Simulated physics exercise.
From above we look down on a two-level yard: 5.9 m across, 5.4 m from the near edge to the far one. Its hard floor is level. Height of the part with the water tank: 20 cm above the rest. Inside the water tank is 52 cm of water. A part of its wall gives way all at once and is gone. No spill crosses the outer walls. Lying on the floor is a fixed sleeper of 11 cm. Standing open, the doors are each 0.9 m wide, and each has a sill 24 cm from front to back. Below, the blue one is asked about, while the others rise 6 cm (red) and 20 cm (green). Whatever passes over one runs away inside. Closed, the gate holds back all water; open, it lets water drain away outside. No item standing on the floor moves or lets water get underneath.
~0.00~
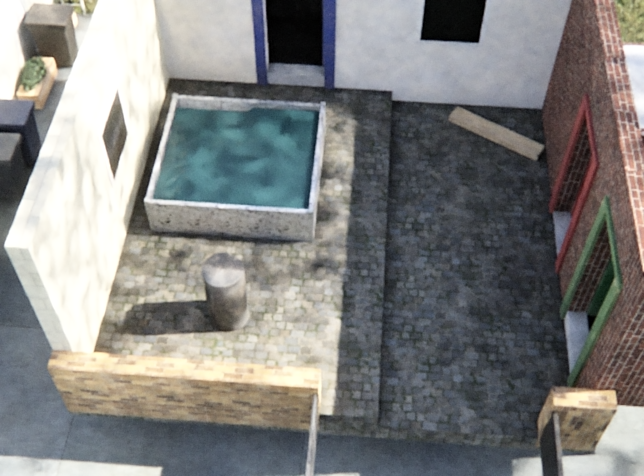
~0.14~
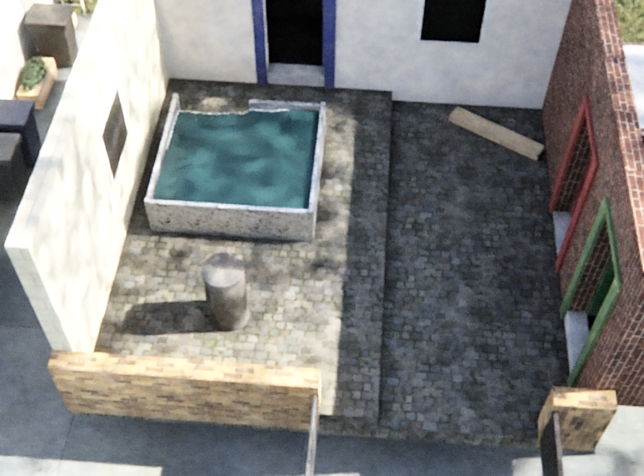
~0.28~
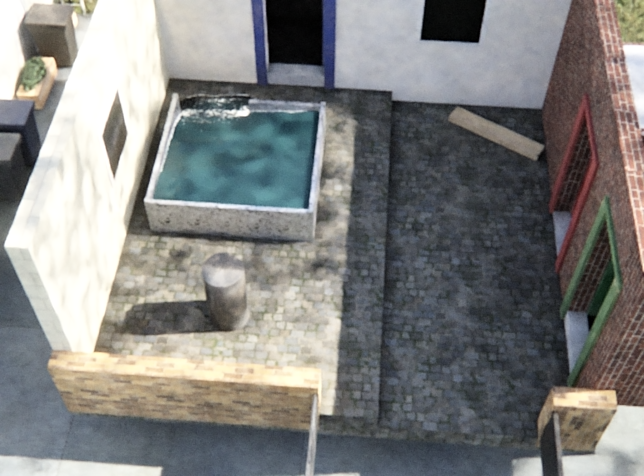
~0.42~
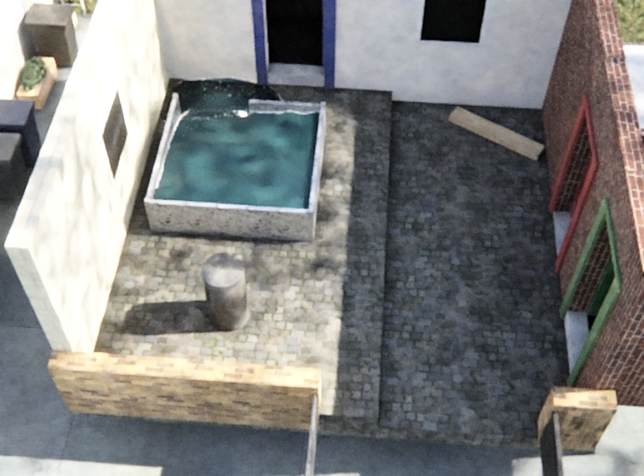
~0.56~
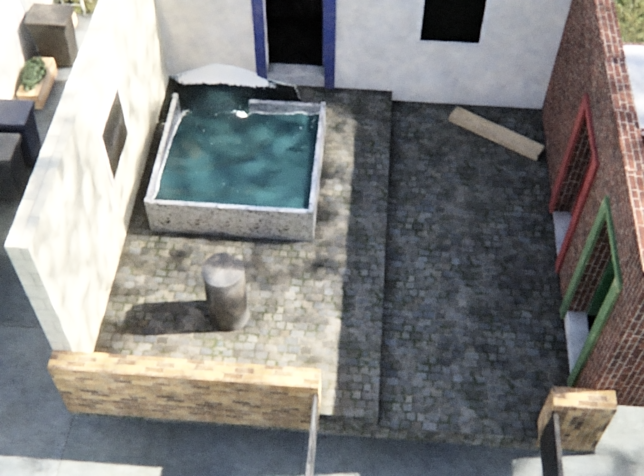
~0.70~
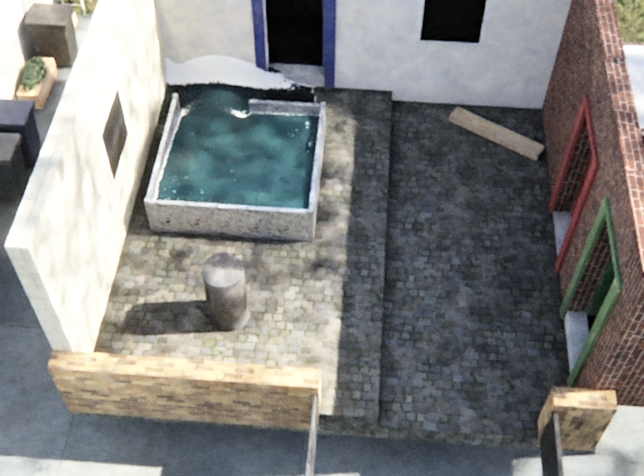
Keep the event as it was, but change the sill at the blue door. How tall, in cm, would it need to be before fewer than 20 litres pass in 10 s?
I would say roughly 13.5 cm.
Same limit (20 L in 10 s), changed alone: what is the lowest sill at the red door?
About 7.0 cm at red.
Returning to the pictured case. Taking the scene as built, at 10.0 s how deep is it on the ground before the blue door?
7.5 cm.
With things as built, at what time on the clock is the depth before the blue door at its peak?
At about 2.4 s.
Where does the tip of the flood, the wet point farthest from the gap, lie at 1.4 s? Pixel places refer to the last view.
The tip of the flood lies near (385, 98).
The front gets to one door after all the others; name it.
The green one.
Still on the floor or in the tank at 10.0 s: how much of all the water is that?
Something near 86 out of a hundred parts.
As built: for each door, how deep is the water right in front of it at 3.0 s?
Red 0, blue 16, green 0 cm.
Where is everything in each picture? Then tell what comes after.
Still water, 52 cm deep, in the water tank at (240, 155); the blue door at (295, 35) is dry, in the first picture.
The front is at a hidden place, 0.3 m from the gap on the far side; 0.1 m2 of floor is wet, 52 cm left at the back, in the second picture.
Water pours out on the far side and has run 0.7 m, to a hidden place; about 8 cm deep outside, 52 cm at the back, in the third picture.
The front is at (260, 85), 1.0 m from the gap on the far side; 1.5 m2 of floor is wet, 52 cm left at the back, in the fourth picture.
The gap is on the far side, the front 1.1 m out at (287, 87); the back of the water tank holds 52 cm, in the fifth picture.
The gap is on the far side, the front 1.3 m out at (306, 88); the back of the water tank holds 49 cm; water is at the blue door at (295, 35), in the sixth picture.
After 1.4 s water covers 10 % of the floor, deepest (48 cm) near (202, 87); 14 cm at the blue door, 0 litres in over its 22 cm sill.
After 3.0 s water covers 40 % of the floor, deepest (30 cm) near (173, 110); 16 cm at the blue door, 1 litre in over its 22 cm sill.
After 10.0 s water covers 85 % of the floor, deepest (12 cm) near (537, 141); 7 cm at the blue door, 1 litre in over its 22 cm sill.
At the blue door as built, the water arrived by 0.7 s and peaked near 18 cm at 2.4 s.
With a sill of 11.5 cm, 37 litres would have come in within the 10 s; with 15.5 cm, 11 litres. So under 20 litres takes about 13.5 cm.
